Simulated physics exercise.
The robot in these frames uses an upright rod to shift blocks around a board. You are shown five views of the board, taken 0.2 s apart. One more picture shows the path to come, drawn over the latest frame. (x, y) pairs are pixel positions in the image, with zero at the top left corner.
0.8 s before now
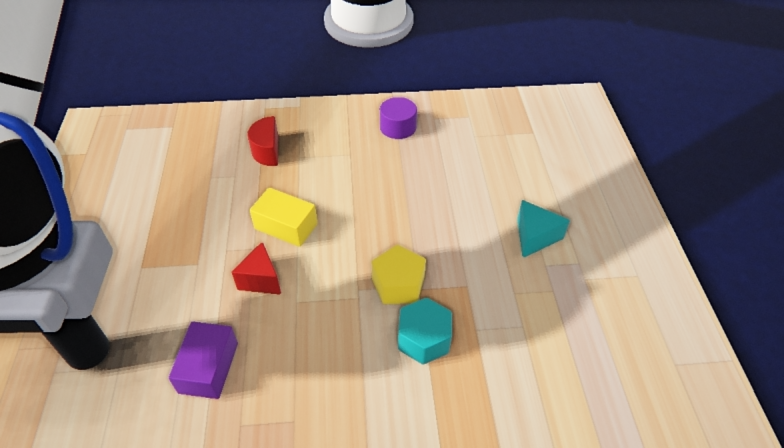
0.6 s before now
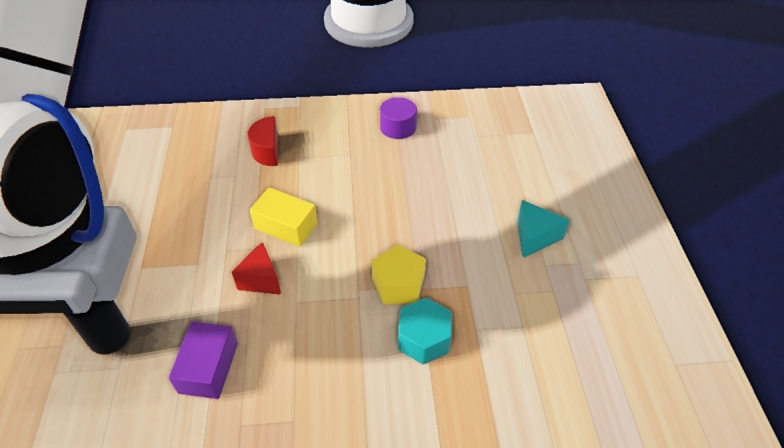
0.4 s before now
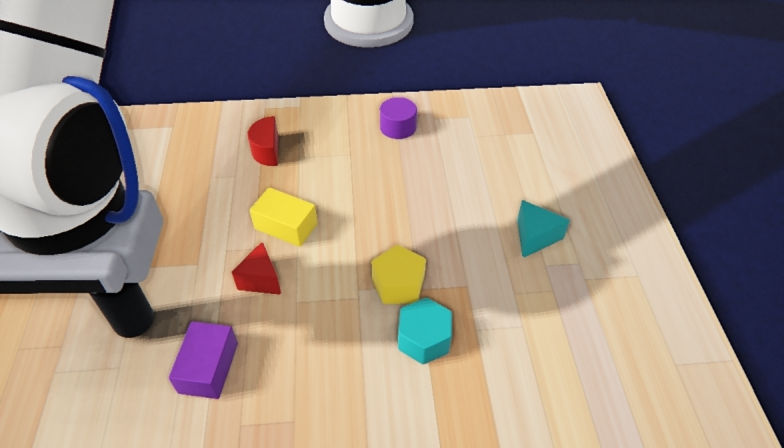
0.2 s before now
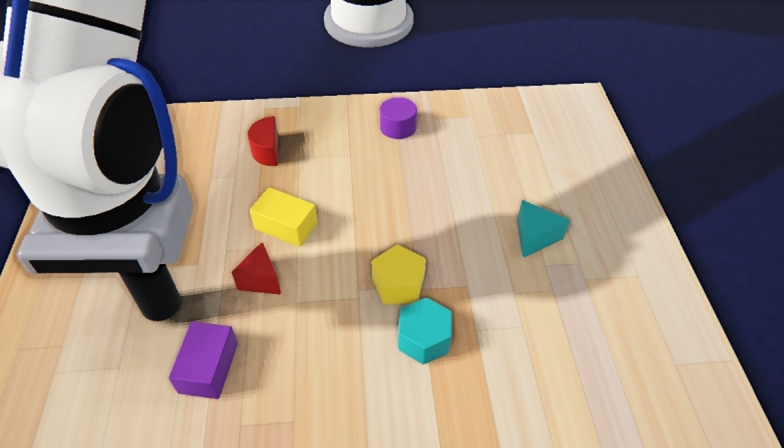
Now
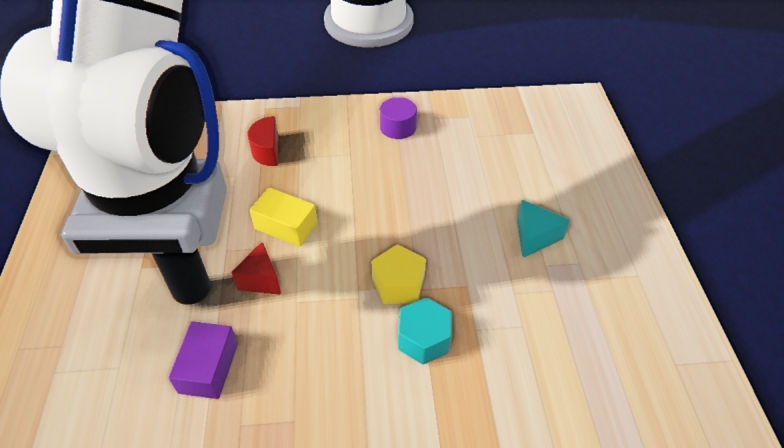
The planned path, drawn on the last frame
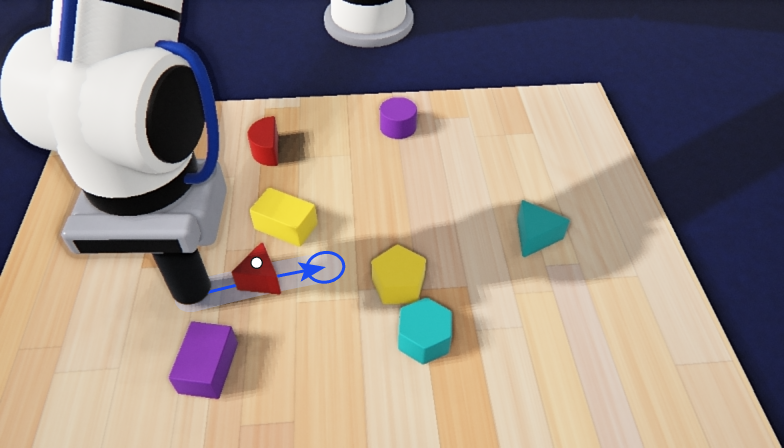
A white robot arm with a dark upright rod moved steadily right and slightly away across the wooden board, nearing the red triangular block, while all the colourful blocks stayed where they were.
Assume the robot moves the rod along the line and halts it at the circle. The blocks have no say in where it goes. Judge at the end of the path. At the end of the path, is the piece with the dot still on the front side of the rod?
Yes - that is the case.
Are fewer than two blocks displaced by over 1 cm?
That would be a yes.
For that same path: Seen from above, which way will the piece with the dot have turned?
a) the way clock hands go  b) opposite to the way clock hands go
My answer is option b.
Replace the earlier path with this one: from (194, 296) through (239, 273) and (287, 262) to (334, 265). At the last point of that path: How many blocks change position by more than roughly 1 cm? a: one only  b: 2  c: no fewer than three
a.
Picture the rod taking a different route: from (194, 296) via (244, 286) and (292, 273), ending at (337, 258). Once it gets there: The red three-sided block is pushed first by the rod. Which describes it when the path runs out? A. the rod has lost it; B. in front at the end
The correct letter is B.
Drawn move, from (194, 296) directly to (325, 267); the dot is on the red three-sided block.
What follows on the original path. One third of the way, rod at (237, 279); red three-sided block at (277, 256).
Two thirds of the way, rod at (281, 270); red three-sided block at (310, 243), turned 55° anticlockwise.
At the end, rod at (325, 261); red three-sided block at (346, 229), turned 95° anticlockwise; yellow oblong block still.
